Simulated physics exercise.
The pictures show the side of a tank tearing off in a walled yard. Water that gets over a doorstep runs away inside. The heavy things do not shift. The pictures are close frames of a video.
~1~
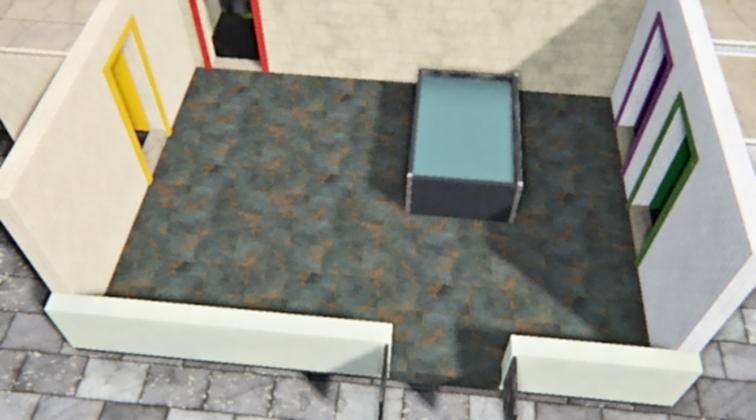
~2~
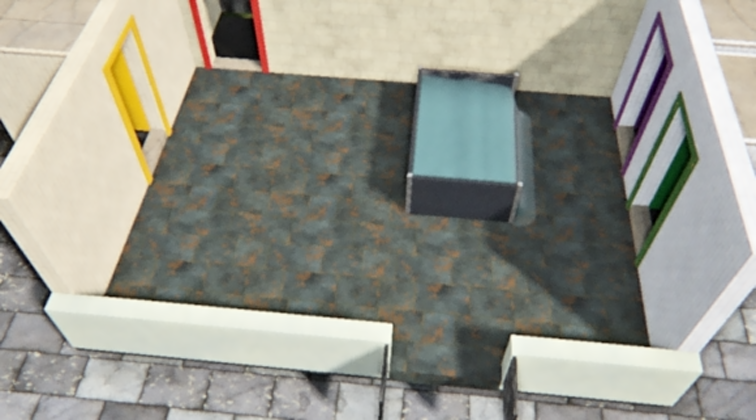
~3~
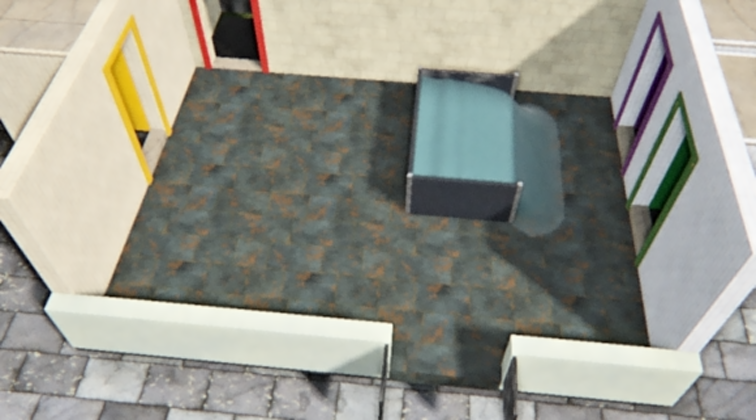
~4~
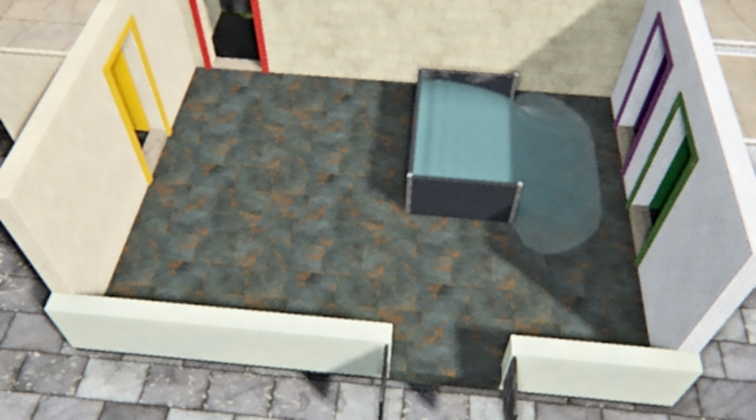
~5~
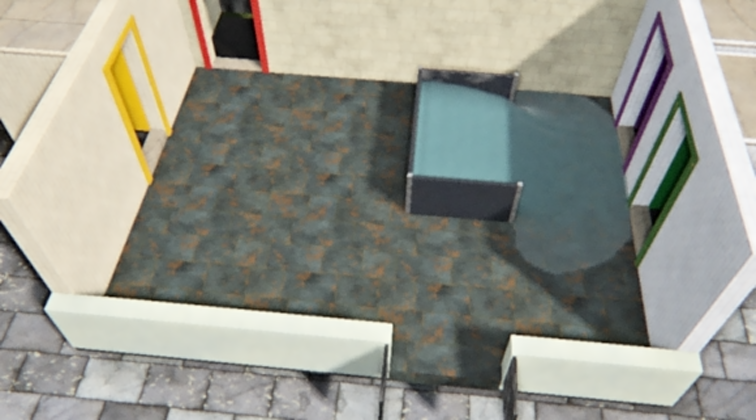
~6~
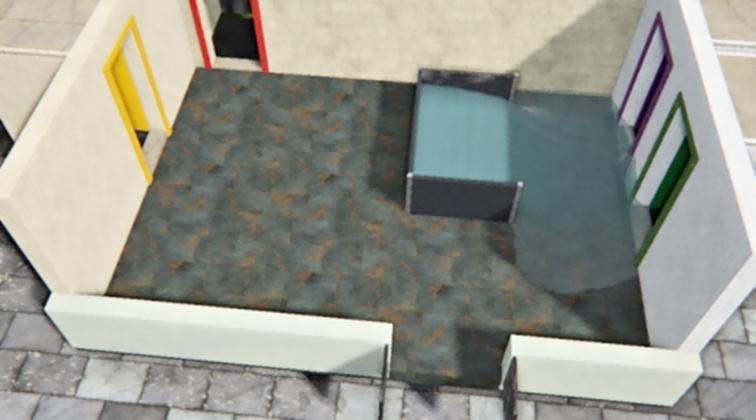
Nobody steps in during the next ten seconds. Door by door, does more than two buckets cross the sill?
The purple door floods; the red door holds within the limit; the yellow door holds within the limit; the green door floods.
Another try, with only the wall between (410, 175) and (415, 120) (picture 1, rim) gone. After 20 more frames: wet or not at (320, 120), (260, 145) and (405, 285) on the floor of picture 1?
In that order: Wet, awash, not flooded.
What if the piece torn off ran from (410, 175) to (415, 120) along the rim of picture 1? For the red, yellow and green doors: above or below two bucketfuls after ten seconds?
My reading: The red one goes over; the yellow one takes more; the green one is under.
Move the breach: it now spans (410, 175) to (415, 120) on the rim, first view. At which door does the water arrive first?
I say the yellow-painted one.
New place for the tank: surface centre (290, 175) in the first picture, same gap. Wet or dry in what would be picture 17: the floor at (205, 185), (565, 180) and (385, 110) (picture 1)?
As listed: Free of water, covered, clear.
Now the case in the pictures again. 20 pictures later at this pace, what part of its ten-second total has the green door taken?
Roughly 100 per cent.
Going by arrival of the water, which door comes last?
Last comes the door marked yellow.
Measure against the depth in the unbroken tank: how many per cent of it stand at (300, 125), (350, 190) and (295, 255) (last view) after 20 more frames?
Roughly 0, 0 and 0 per cent, in turn.
A moment on, water covers 20 % of the floor; the purple door far over two buckets in, the red door not reached, the yellow door not reached, the green door over two buckets in.
Next, water covers 25 % of the floor; the purple door far over two buckets in, the red door not reached, the yellow door not reached, the green door far over two buckets in.
Then, water covers 45 % of the floor; the purple door far over two buckets in, the red door not reached, the yellow door not reached, the green door far over two buckets in.
Later, water covers 85 % of the floor; the purple door far over two buckets in, the red door wet at the sill, nothing in, the yellow door wet at the sill, nothing in, the green door far over two buckets in.
In the end, water covers 90 % of the floor; the purple door far over two buckets in, the red door under two buckets in, the yellow door wet at the sill, nothing in, the green door far over two buckets in.
